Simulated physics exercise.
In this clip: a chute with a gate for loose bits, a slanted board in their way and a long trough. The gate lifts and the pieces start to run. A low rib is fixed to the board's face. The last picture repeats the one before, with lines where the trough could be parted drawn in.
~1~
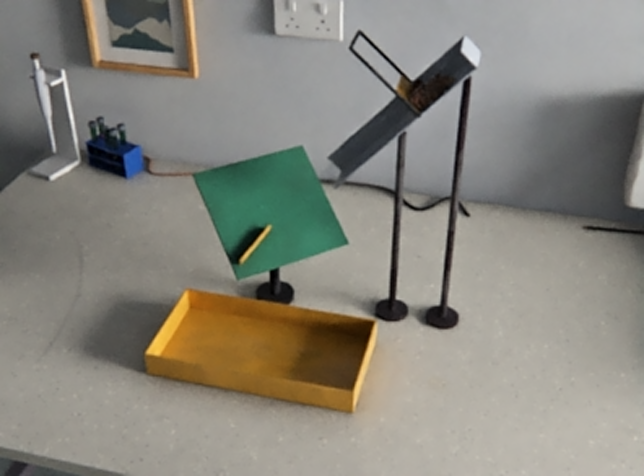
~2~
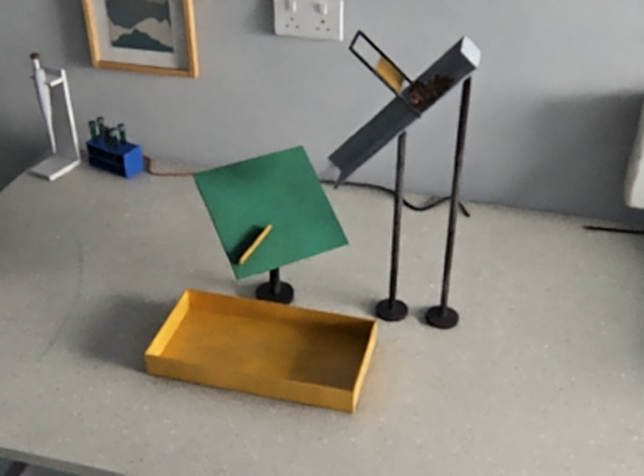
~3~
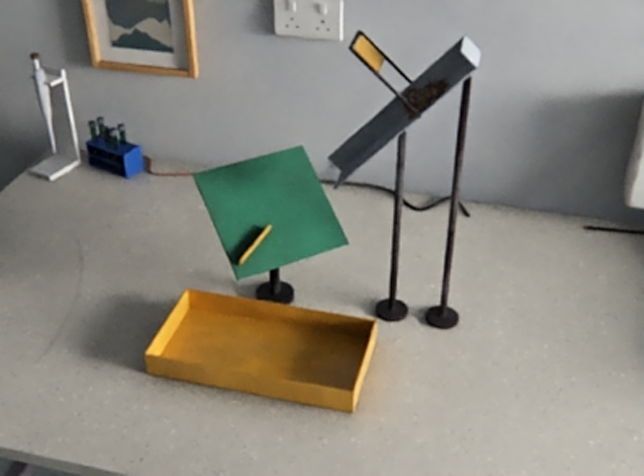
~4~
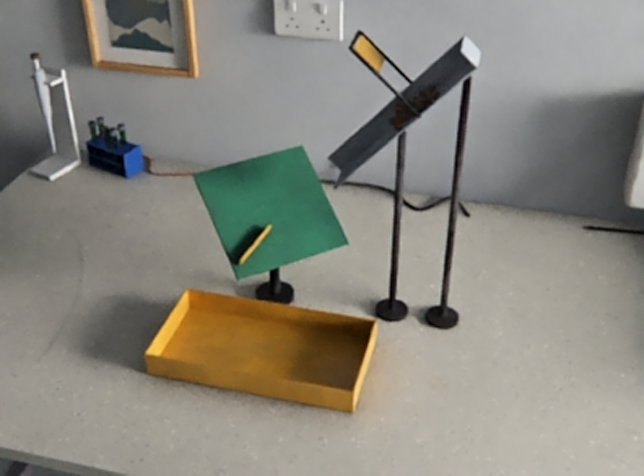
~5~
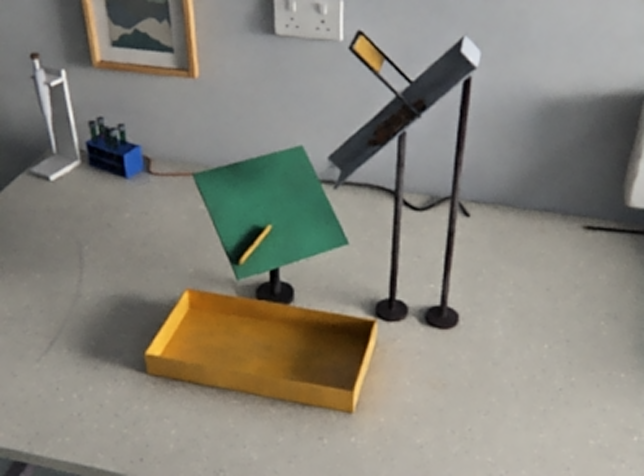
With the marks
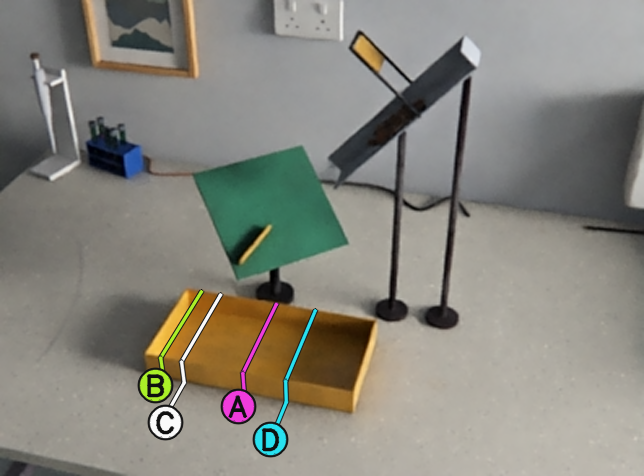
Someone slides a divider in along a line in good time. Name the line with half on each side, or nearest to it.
Take D.
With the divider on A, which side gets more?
More lands on the right.
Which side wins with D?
The left side.
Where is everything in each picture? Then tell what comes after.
Load behind the gate near (428, 88), bits of dog kibble; lip of the chute near (338, 180), sloping steeply, in the first picture.
Middle of the board near (272, 209), tilted fairly steeply; middle of its low edge near (296, 261); of its high edge near (249, 159), in the second picture.
Front corners of the trough near (145, 354) and (353, 392), empty; front of the load near (410, 111), in the third picture.
Middle of the load near (410, 105); its front near (395, 125), close to a quarter of the way to the lip; rib from (271, 225) to (241, 261), in the fourth picture.
Middle of the load near (400, 121); its front near (371, 142), close to half of the way to the lip, in the fifth picture.
On the marked copy, line A crosses the front rim at (243, 372); line B crosses the front rim at (161, 357); line C crosses the front rim at (182, 360); line D crosses the front rim at (285, 380).
With A, of what is caught, a small share on the left of the divider, the bulk on the right.
With B, of what is caught, none at all on the left of the divider, the whole lot on the right.
With C, of what is caught, none at all on the left of the divider, the whole lot on the right.
With D, of what is caught, close to two thirds on the left of the divider, close to a third on the right.
